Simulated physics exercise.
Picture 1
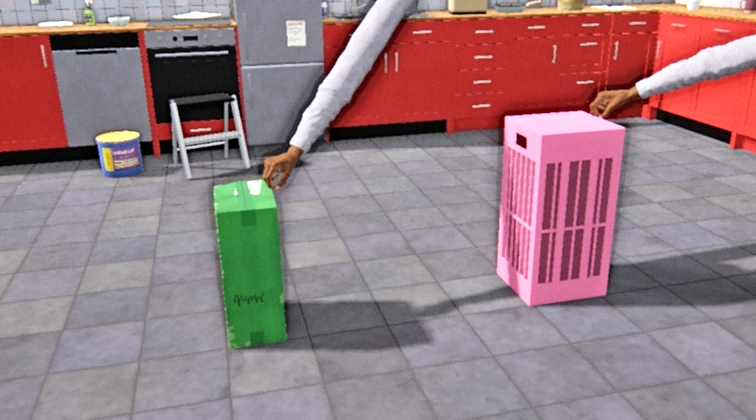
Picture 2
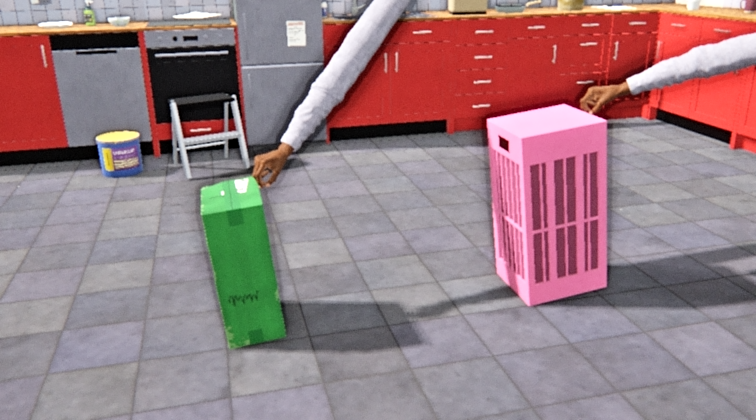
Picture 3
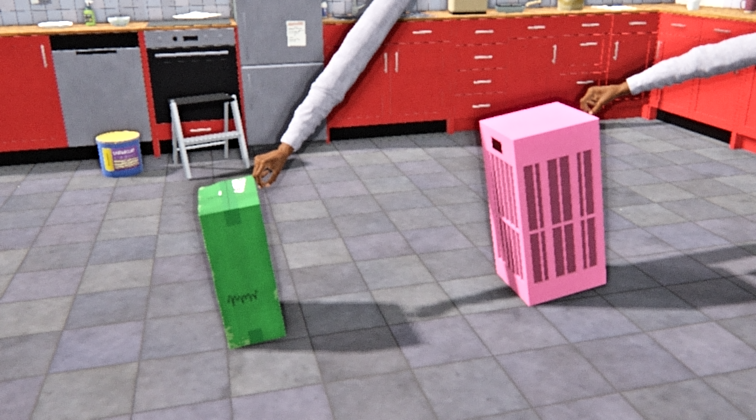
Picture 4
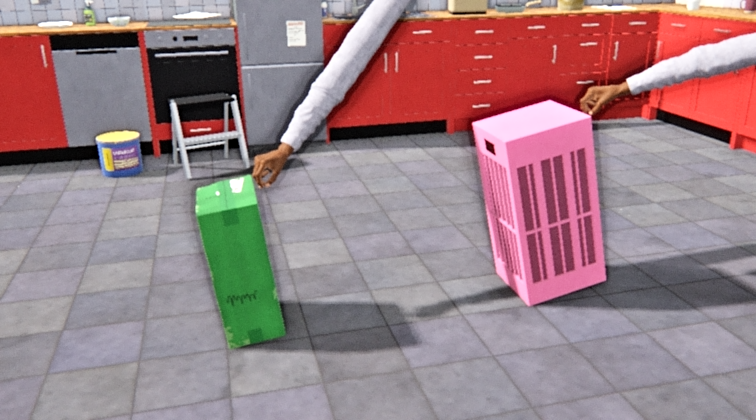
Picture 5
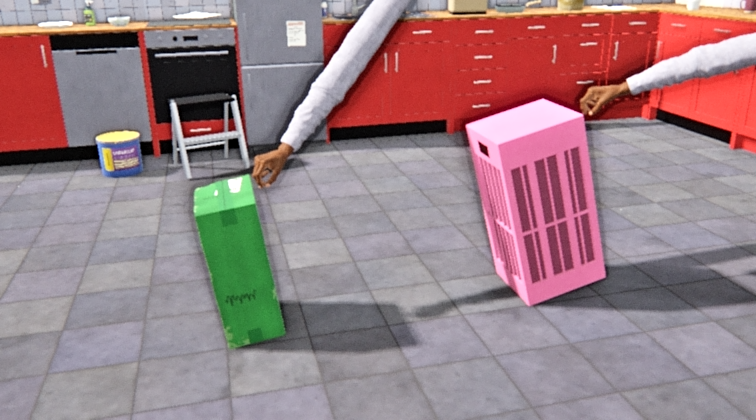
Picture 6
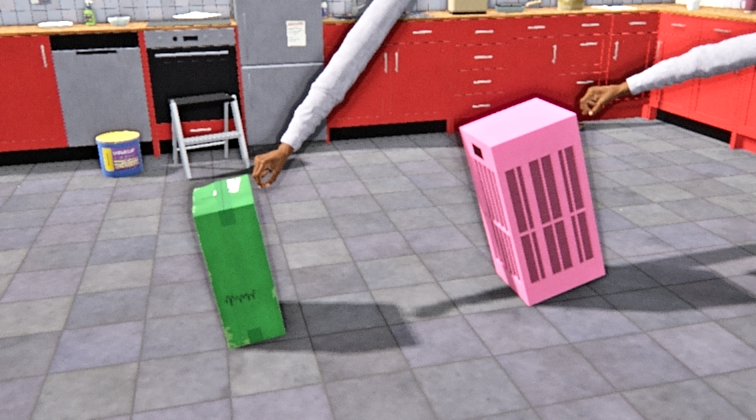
The clip shows two hands at the tops of a green box and a taller pink crate on a tiled kitchen floor; both objects tilt left, the green one slightly and the pink one further, leaning away from its hand.
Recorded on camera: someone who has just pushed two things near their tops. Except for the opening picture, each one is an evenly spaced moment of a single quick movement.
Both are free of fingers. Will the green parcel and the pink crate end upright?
As I see it, the green parcel comes back up, the pink crate never comes back up.
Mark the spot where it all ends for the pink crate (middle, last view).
(428, 262).
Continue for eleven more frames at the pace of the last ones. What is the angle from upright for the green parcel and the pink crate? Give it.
About 4 degrees and about 40 degrees.
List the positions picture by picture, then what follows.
Green parcel (250, 261) upright; pink crate (556, 207) upright, in the first frame.
Green parcel (243, 261) 5° off upright; pink crate (547, 204) 7° off upright, in the second frame.
Green parcel (242, 260) 6° off upright; pink crate (543, 203) 9° off upright, in the third frame.
Green parcel (241, 260) 7° off upright; pink crate (540, 202) 12° off upright, in the fourth frame.
Green parcel (240, 260) 8° off upright; pink crate (536, 202) 14° off upright, in the fifth frame.
Green parcel (239, 260) 8° off upright; pink crate (533, 201) 16° off upright, in the sixth frame.
Then, 0.26 s on from there, green parcel upright near (249, 262); pink crate 44° off upright near (490, 209).
In the end, the green parcel returns to its base, near (250, 261); the pink crate goes down on its side, near (428, 262).
